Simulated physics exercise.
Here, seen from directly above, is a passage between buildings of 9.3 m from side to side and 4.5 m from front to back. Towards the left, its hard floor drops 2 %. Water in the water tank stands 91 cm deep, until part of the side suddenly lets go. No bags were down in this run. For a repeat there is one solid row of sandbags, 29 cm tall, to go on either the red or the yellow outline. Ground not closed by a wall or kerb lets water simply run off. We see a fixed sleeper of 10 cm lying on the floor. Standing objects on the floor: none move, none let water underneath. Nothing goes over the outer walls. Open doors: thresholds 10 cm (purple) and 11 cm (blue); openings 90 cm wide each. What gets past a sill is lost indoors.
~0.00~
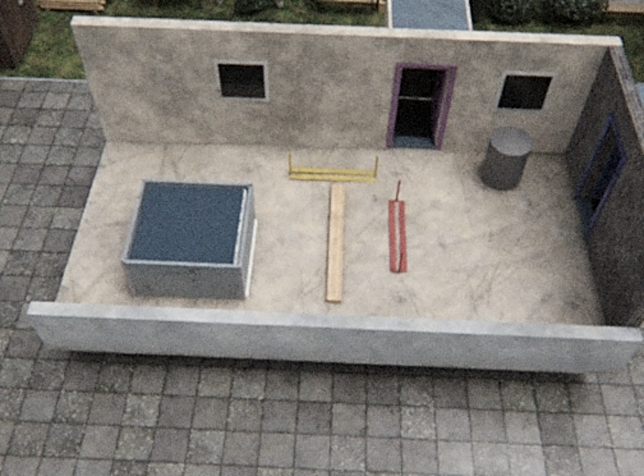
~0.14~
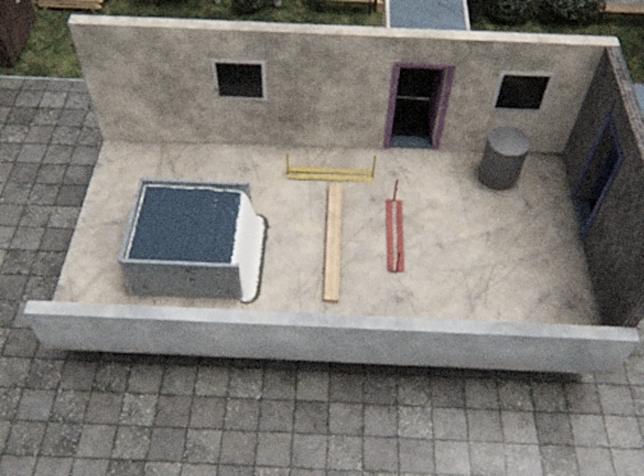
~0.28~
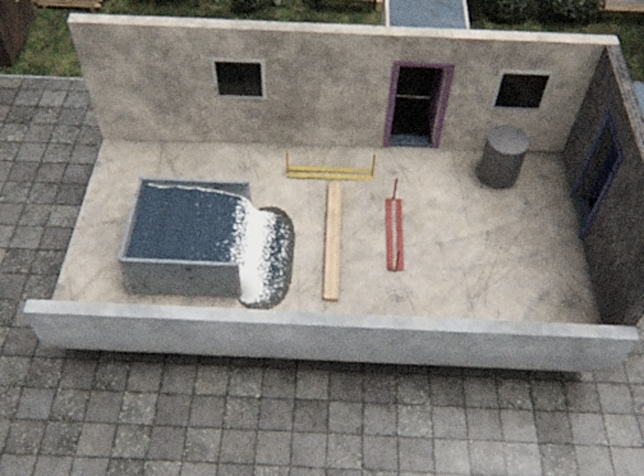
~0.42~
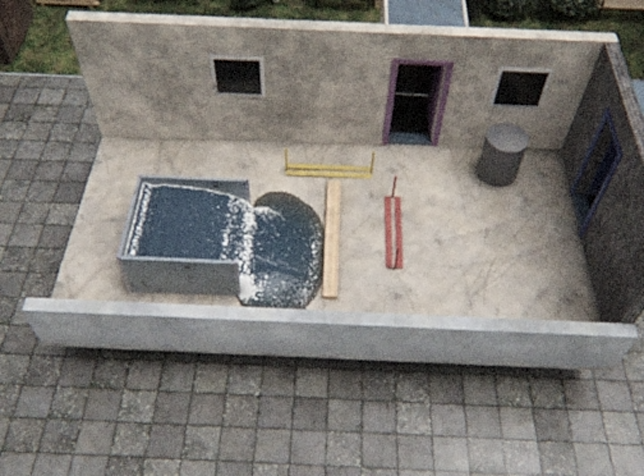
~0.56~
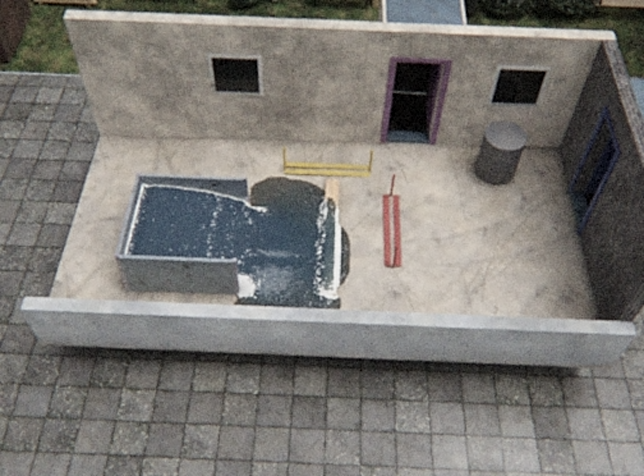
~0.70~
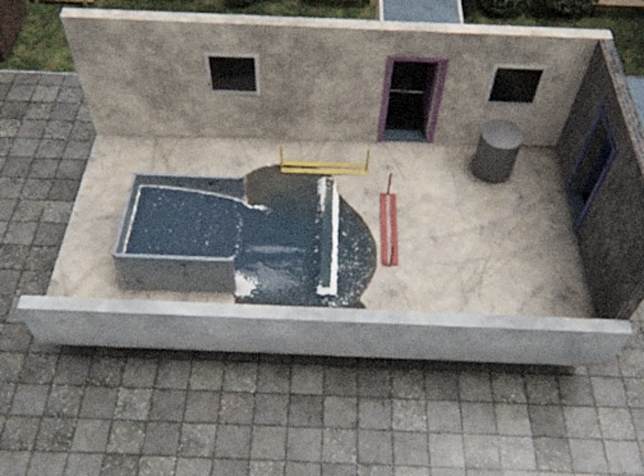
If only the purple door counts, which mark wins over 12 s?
The yellow mark.
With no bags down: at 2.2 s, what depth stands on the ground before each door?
Purple 14 cm, blue 1 cm.
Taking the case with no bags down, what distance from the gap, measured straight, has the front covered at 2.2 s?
About 6.4 metres.
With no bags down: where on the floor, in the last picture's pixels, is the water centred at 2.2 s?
Centre of water: Approx. (341, 248).
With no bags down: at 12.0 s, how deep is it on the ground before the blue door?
A ruler would show around 0.5 cm.
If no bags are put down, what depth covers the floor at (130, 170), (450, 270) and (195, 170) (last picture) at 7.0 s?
Depths: About 2, 7, 2 cm.
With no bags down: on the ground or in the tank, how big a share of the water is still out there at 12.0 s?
Share: About 72 %.
After 1.4 s water covers 45 % of the floor and is deepest (35 cm) near (319, 253) in the run without bags; in at the purple door, 0 L with no bags, 0 L with the row on red, 0 L on yellow.
After 2.2 s water covers 65 % of the floor and is deepest (31 cm) near (319, 253) in the run without bags; in at the purple door, 1 L with no bags, 24 L with the row on red, 0 L on yellow.
After 3.5 s water covers 75 % of the floor and is deepest (27 cm) near (548, 319) in the run without bags; in at the purple door, 7 L with no bags, 65 L with the row on red, 0 L on yellow.
After 7.0 s water covers 90 % of the floor and is deepest (20 cm) near (341, 187) in the run without bags; in at the purple door, 11 L with no bags, 71 L with the row on red, 4 L on yellow.
After 12.0 s water covers 90 % of the floor and is deepest (10 cm) near (340, 230) in the run without bags; in at the purple door, 12 L with no bags, 72 L with the row on red, 6 L on yellow.
